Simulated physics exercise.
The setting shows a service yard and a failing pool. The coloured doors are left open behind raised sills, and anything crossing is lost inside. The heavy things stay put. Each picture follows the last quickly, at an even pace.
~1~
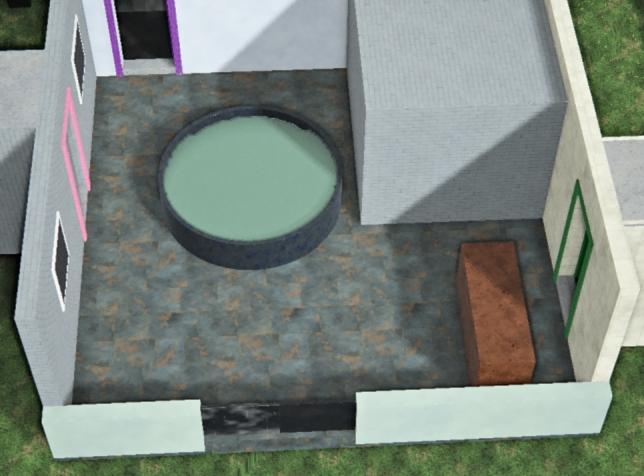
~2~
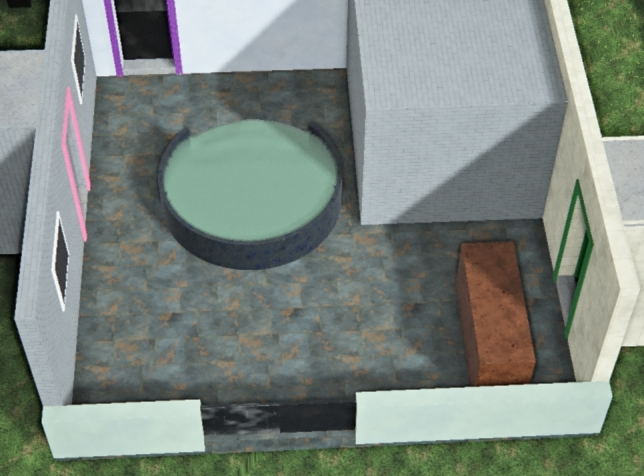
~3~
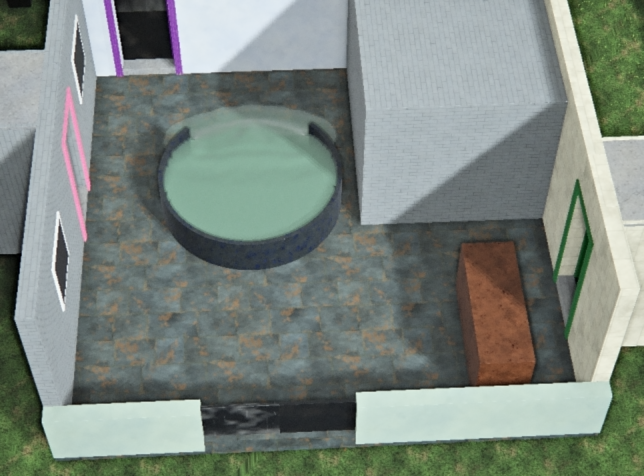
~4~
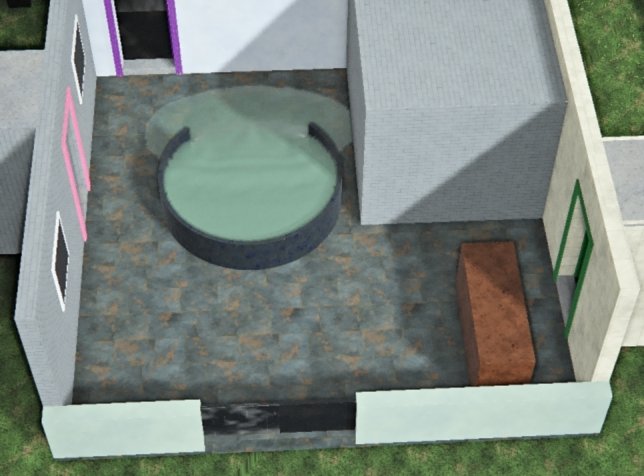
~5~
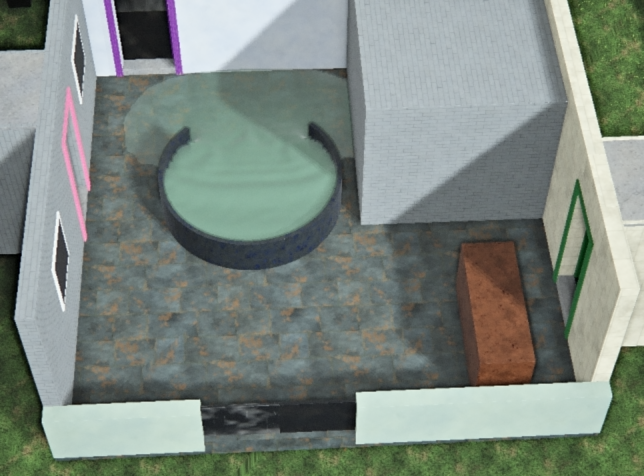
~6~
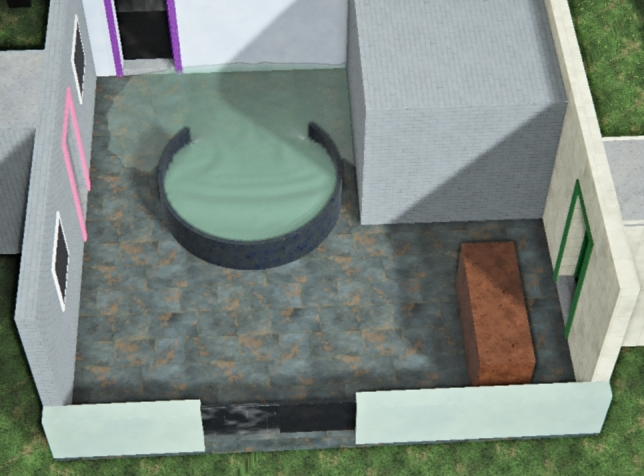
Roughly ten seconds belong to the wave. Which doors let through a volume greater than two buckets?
The purple door will count as flooded. The green door will not count as flooded. The pink door will not count as flooded.
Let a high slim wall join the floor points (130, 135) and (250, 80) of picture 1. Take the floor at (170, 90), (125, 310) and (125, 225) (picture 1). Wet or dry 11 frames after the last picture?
Lab note - spot 1 inundated, spot 2 parched, spot 3 inundated.
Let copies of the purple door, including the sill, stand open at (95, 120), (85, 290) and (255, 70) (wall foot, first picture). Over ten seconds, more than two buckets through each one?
One, ends up above; two, ends up below; three, ends up above.
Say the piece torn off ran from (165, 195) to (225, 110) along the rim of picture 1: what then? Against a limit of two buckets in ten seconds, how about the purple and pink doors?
Purple: Exceeds it; pink: Exceeds it.
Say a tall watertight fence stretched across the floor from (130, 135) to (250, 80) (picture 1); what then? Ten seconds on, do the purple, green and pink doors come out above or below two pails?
One by one: Purple door holds; green door lets less in; pink door stays under.
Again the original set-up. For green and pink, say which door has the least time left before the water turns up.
That's the pink door.
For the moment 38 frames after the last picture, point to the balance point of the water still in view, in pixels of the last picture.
Around pixel (222, 196) of the last picture.
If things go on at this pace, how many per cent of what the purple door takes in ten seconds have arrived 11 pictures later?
Around 20 in a hundred.
A moment on, water covers 20 % of the floor; the purple door under two buckets in, the green door not reached, the pink door not reached.
Next, water covers 25 % of the floor; the purple door over two buckets in, the green door not reached, the pink door not reached.
Then, water covers 40 % of the floor; the purple door over two buckets in, the green door not reached, the pink door wet at the sill, nothing in.
Later, water covers 80 % of the floor; the purple door far over two buckets in, the green door not reached, the pink door wet at the sill, nothing in.
In the end, water covers 90 % of the floor; the purple door far over two buckets in, the green door not reached, the pink door wet at the sill, nothing in.
